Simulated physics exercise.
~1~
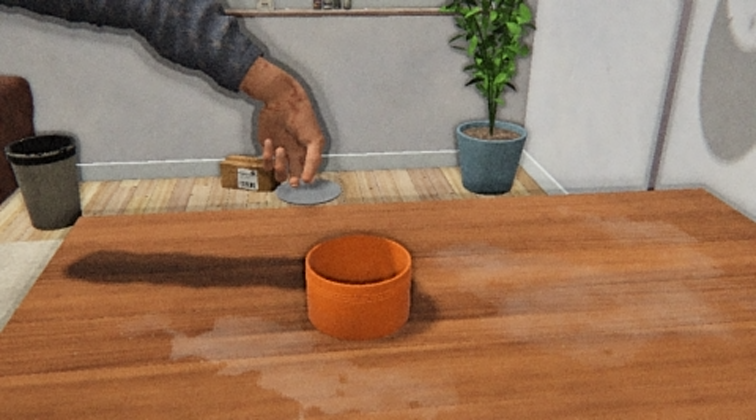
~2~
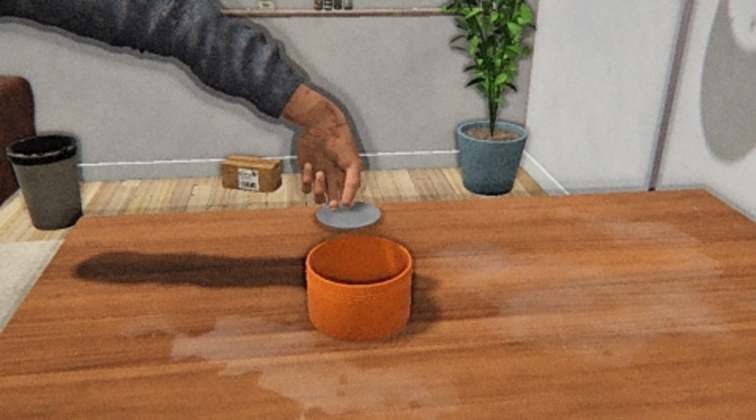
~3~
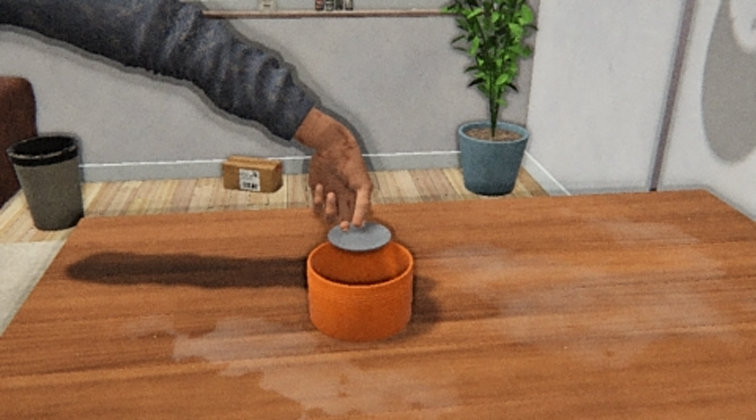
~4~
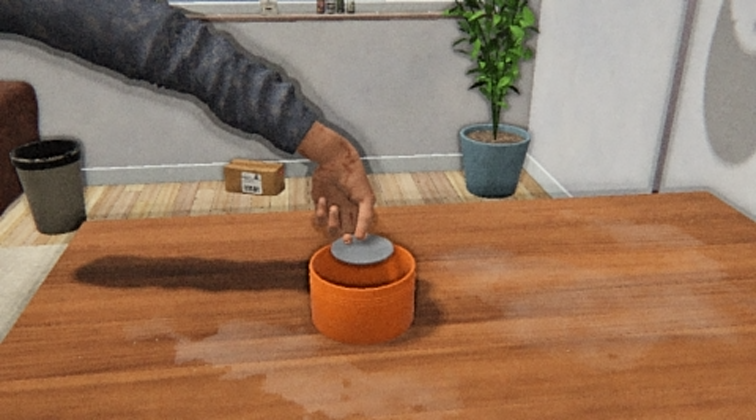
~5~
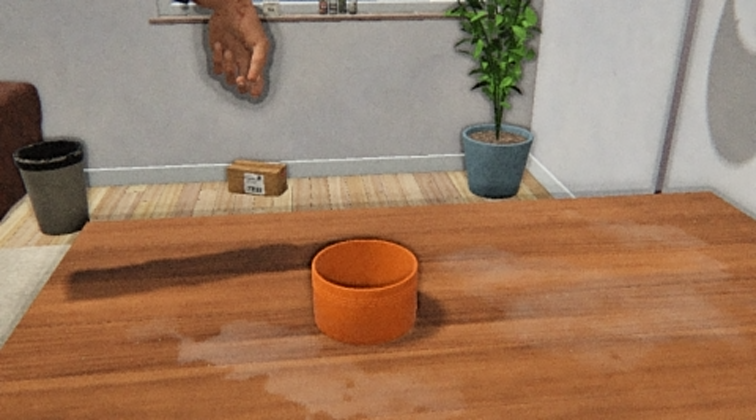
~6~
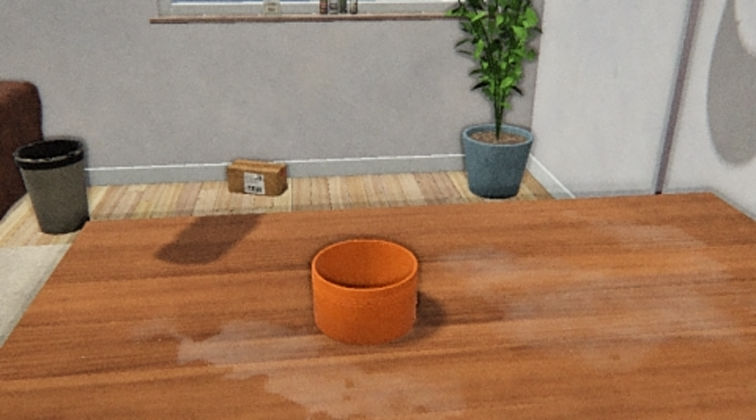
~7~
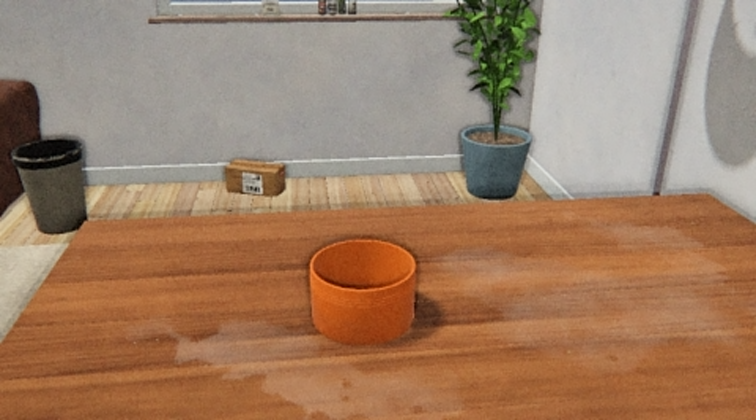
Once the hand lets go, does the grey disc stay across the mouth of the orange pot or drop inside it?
The grey disc drops inside the orange pot. The mouth of the pot is left open.
